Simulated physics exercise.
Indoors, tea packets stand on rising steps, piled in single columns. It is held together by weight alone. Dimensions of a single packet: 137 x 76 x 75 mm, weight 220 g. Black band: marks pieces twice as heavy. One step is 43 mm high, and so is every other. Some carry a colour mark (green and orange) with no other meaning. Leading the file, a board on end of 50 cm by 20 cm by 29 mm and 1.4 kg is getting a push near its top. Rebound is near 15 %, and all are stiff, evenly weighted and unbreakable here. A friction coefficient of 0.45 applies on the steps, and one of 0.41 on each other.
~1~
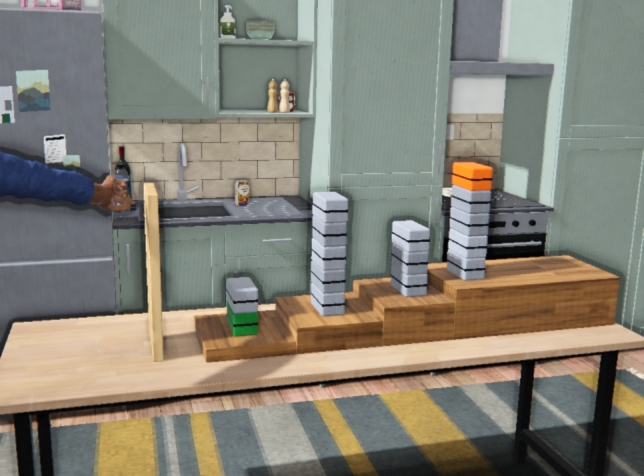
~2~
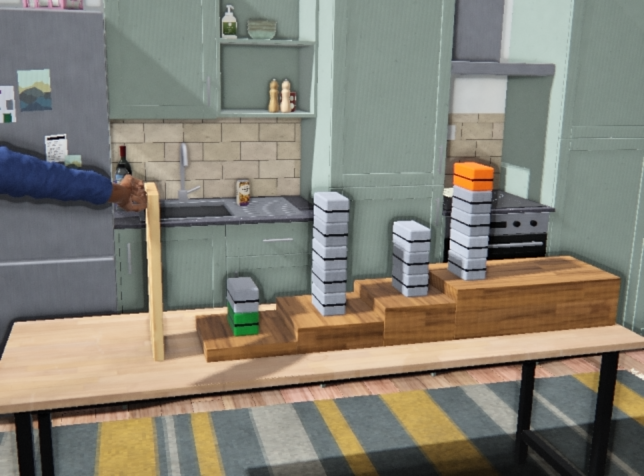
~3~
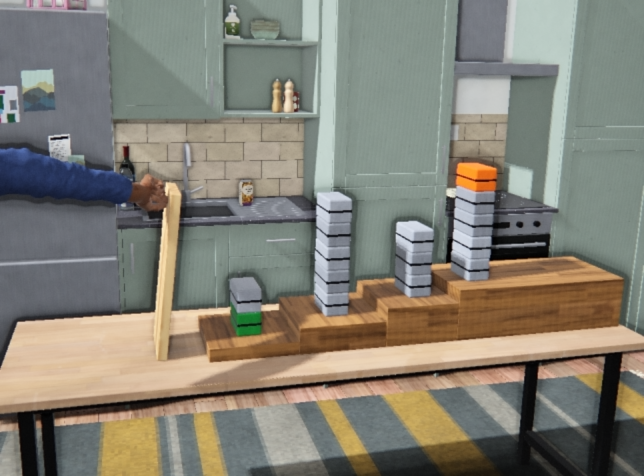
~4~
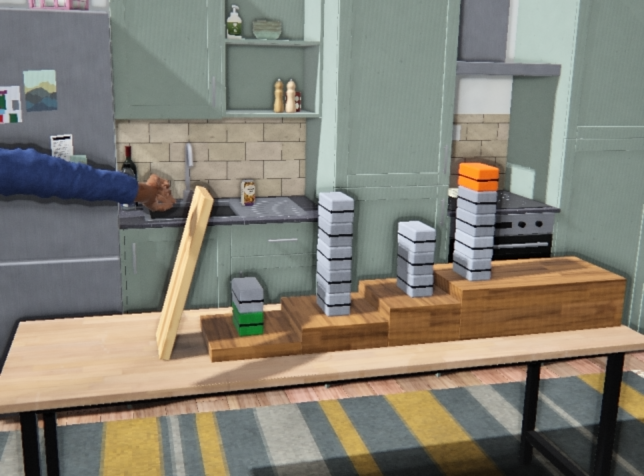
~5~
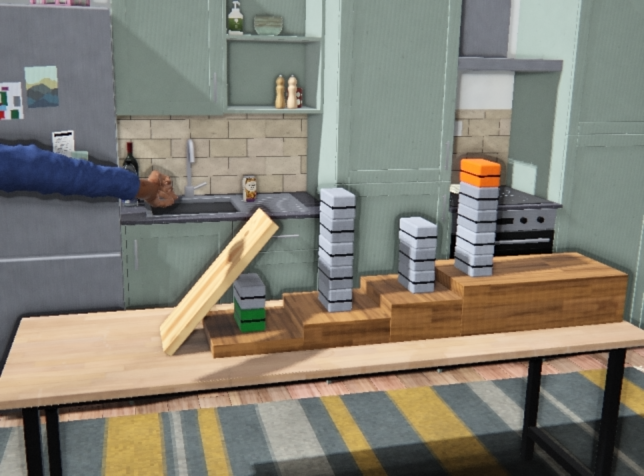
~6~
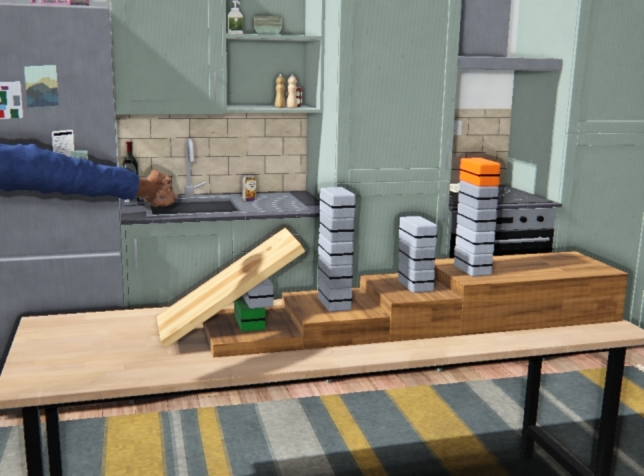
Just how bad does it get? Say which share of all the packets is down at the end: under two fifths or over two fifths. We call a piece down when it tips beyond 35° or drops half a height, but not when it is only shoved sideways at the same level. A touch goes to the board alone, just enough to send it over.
The share is less than two fifths.
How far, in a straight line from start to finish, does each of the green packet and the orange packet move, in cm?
Green: 0 cm, orange: 0 cm.
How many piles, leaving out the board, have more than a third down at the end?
The number of such piles is 0.
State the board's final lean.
The board settles some 55 degrees away from upright.
Then, 0.06 s past the last view, board 53° from upright; none of the 15 packets down, 1 disturbed.
Then, 0.19 s past the last view, board 54° from upright; none of the 15 packets down, 1 disturbed.
In the end, board 56° from upright; none of the 15 packets down, 1 disturbed; green packet unmoved; orange packet unmoved. That is 0 per cent. From the last view, middles, green packet near (250, 313), orange packet near (480, 172).
